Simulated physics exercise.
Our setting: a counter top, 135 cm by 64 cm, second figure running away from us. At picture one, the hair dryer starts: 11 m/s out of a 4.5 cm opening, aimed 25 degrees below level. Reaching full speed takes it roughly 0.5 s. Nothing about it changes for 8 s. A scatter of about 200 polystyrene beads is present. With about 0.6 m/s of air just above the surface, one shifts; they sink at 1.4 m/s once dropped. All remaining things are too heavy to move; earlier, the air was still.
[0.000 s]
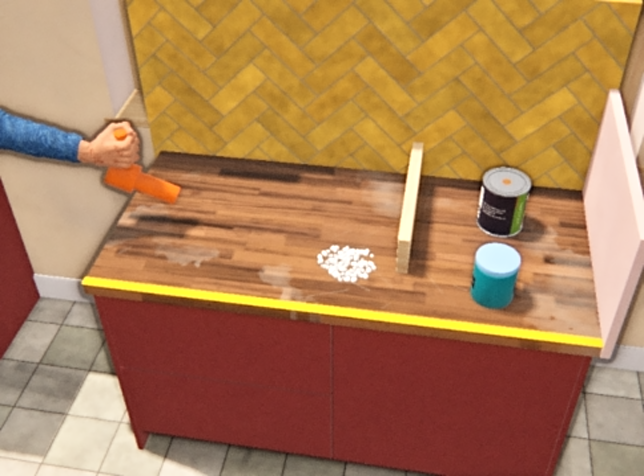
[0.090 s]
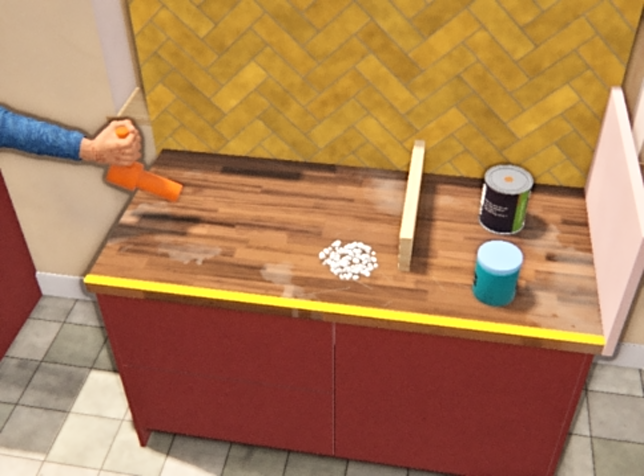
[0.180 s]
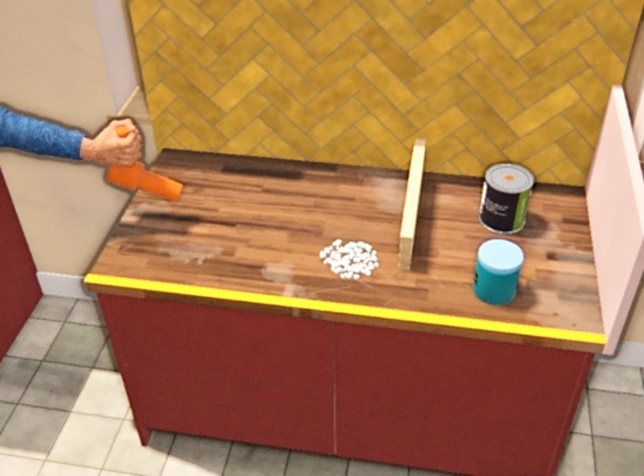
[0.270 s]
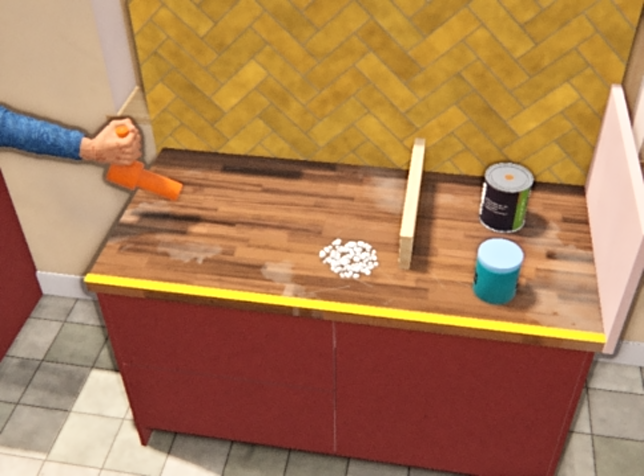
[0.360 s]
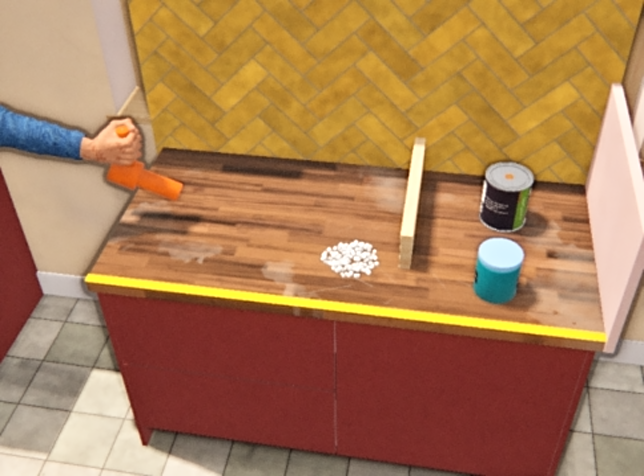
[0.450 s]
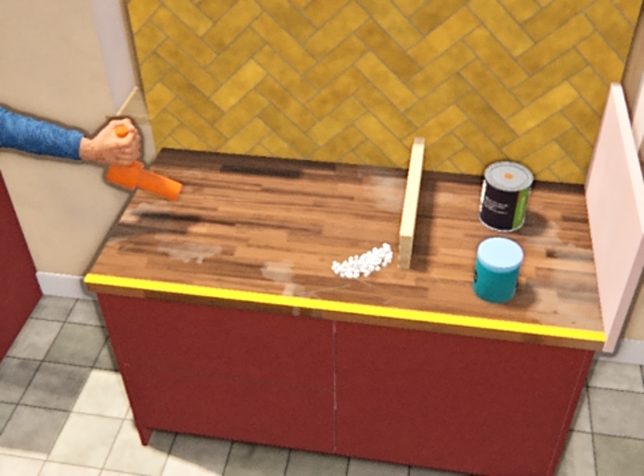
On a wooden counter top, a hand holds an orange hair dryer as white beads lie still, then shift right towards a board.
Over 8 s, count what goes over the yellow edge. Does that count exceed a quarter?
Yes.
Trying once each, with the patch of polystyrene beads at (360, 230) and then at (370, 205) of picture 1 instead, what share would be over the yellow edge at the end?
First try about 40 per cent, second about 0 per cent.
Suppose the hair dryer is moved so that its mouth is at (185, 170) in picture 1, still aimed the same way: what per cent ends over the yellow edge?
I'd expect close to 80 per cent.
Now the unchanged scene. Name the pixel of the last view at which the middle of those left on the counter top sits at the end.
Their middle sits at about (505, 307) in the last picture.
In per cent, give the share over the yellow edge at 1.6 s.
About 80 per cent.
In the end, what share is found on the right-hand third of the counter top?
Something close to 20 % ends up there.
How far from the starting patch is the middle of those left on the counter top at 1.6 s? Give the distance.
Roughly 45 cm.
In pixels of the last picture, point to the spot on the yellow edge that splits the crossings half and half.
I'd say roughly (444, 323).
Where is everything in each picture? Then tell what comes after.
In the first frame, the middle of the polystyrene beads is near (346, 264), none has stirred yet and the mouth of the hair dryer is at (177, 196).
In the second frame, the middle of the polystyrene beads is near (348, 259), none has stirred yet and the yellow edge is centred on (332, 312).
In the third frame, the middle of the polystyrene beads is near (349, 258), none has stirred yet, the top of a board is at (414, 184) and the top of a jar is at (501, 254).
In the fourth frame, the middle of the polystyrene beads is near (349, 257) and none has stirred yet.
In the fifth frame, the middle of the polystyrene beads is near (349, 257) and about 1 % have left their places.
In the sixth frame, the middle of the polystyrene beads is near (367, 265), the farthest in sight from the hair dryer is at (390, 262) and about 65 % have left their places.
After 1.6 s, 81 % are over the yellow edge; the middle of those still in play is near (506, 307); 88 % have settled or left.
After 2.6 s, 81 % are over the yellow edge; the middle of those still in play is near (506, 308); 88 % have settled or left.
After 4.4 s, 81 % are over the yellow edge; the middle of those still in play is near (505, 306); 90 % have settled or left.
After 8.0 s, at the end, 82 % are over the yellow edge; the middle of those still in play is near (505, 307).
